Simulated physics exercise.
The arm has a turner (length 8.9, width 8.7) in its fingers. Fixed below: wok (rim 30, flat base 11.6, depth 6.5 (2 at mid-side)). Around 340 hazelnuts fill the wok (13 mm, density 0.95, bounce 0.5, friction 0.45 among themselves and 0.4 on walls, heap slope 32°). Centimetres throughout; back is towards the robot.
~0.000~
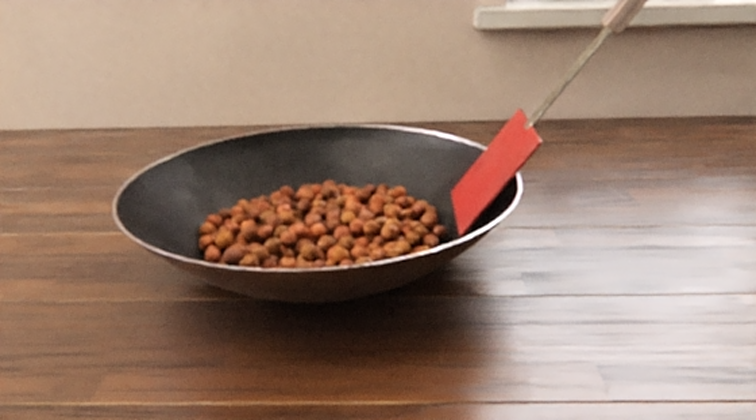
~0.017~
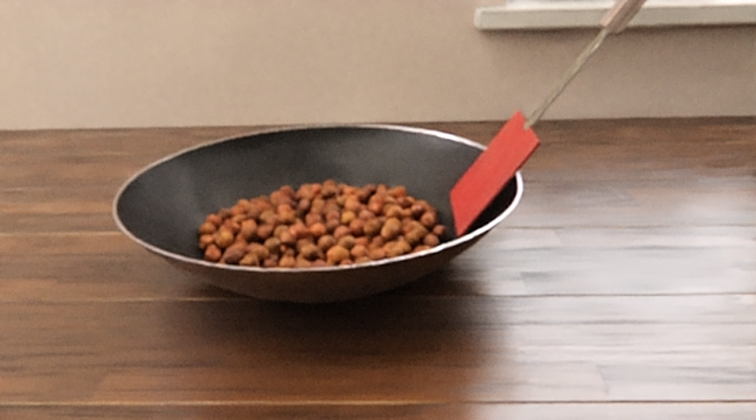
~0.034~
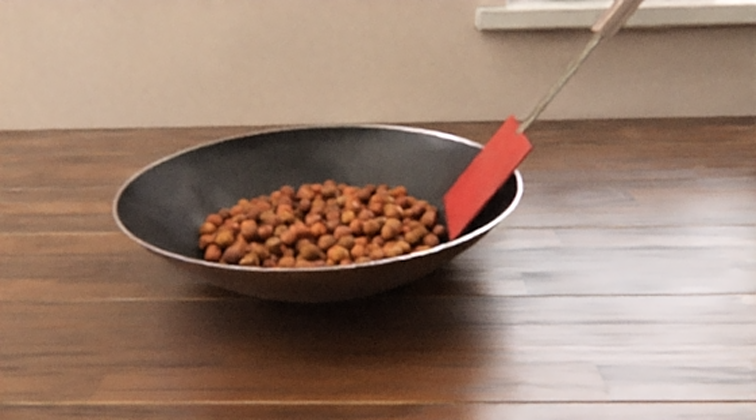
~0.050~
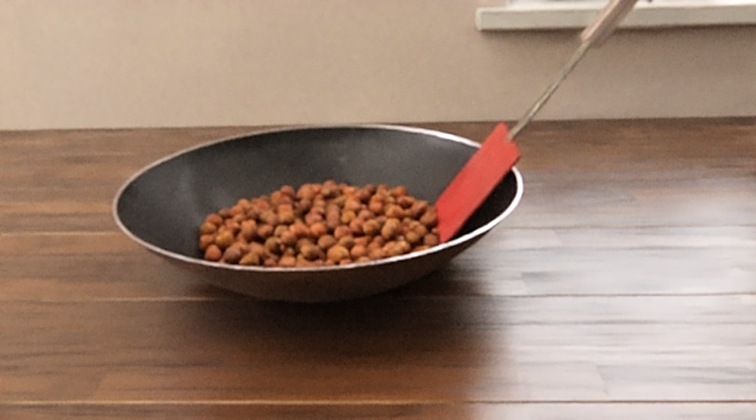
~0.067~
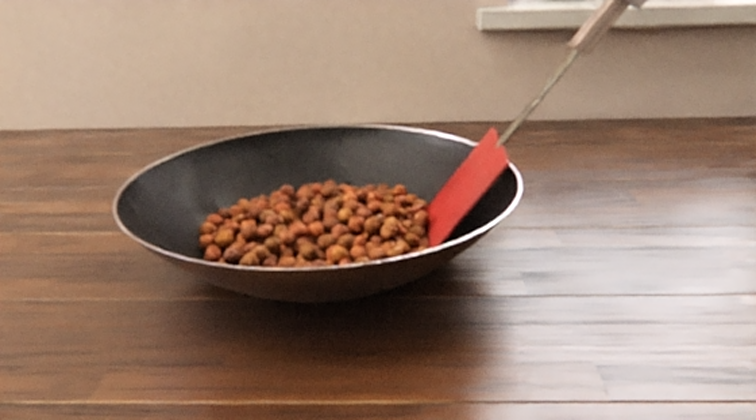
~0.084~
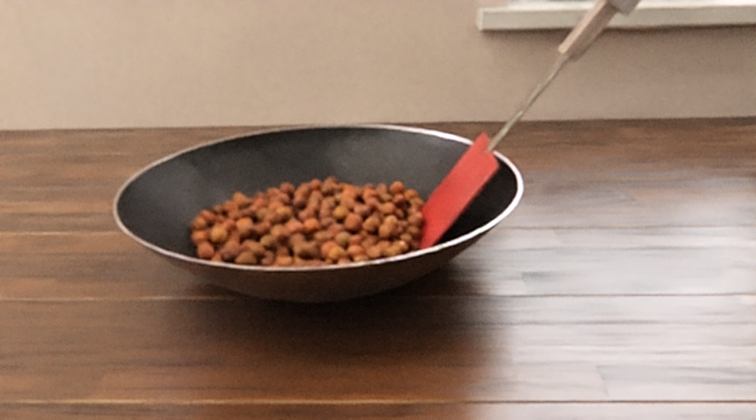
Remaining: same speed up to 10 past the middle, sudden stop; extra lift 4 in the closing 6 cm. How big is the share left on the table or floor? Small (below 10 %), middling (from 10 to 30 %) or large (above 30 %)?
A middling share, from 10 to 30 %, ends on the table or floor.
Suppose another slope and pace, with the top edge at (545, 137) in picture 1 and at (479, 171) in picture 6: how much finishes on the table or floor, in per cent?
Some 30 per cent.
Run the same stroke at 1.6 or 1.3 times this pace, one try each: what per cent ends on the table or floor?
Some 25 and 20 per cent.
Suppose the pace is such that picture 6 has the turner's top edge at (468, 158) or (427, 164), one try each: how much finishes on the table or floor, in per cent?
About 25 and 40 per cent.
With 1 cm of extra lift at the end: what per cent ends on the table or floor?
Some 10 per cent.
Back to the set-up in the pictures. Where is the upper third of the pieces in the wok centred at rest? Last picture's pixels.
Near (209, 221).
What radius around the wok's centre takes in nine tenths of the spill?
About 40 cm.
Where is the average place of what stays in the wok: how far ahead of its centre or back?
About 4.5 cm ahead.
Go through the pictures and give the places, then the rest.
In the first picture, turner top edge at (530, 124), sloping 53°; upper third of the load around (328, 223), from x 205 to 440, top at y 185; 345 in the wok.
In the second picture, turner top edge at (529, 125), sloping 53°; upper third of the load around (328, 223), from x 210 to 440, top at y 185.
In the third picture, turner top edge at (522, 130), sloping 53°; upper third of the load around (328, 223), from x 210 to 440, top at y 185.
In the fourth picture, turner top edge at (511, 137), sloping 53°; upper third of the load around (326, 223), from x 210 to 440, top at y 185.
In the fifth picture, turner top edge at (501, 143), sloping 53°; upper third of the load around (327, 220), from x 210 to 435, top at y 185.
In the sixth picture, turner top edge at (491, 149), sloping 53°; upper third of the load around (316, 221), from x 200 to 430, top at y 185; 345 in the wok.
By 0.23 s, sloping 53°, highest piece 6 above the table; 345 in the wok.
By 0.38 s, sloping 53°, highest piece 7 above the table; 345 in the wok.
By 0.66 s, sloping 53°, highest piece 8 above the table; 293 in the wok, 45 on the table or floor, 7 on the blade or in flight.
By 1.71 s, sloping 53°, highest piece 7 above the table; 292 in the wok, 53 on the table or floor.
Final count, 292 in the wok, 53 on the table or floor. That is 15 % on the table or floor.
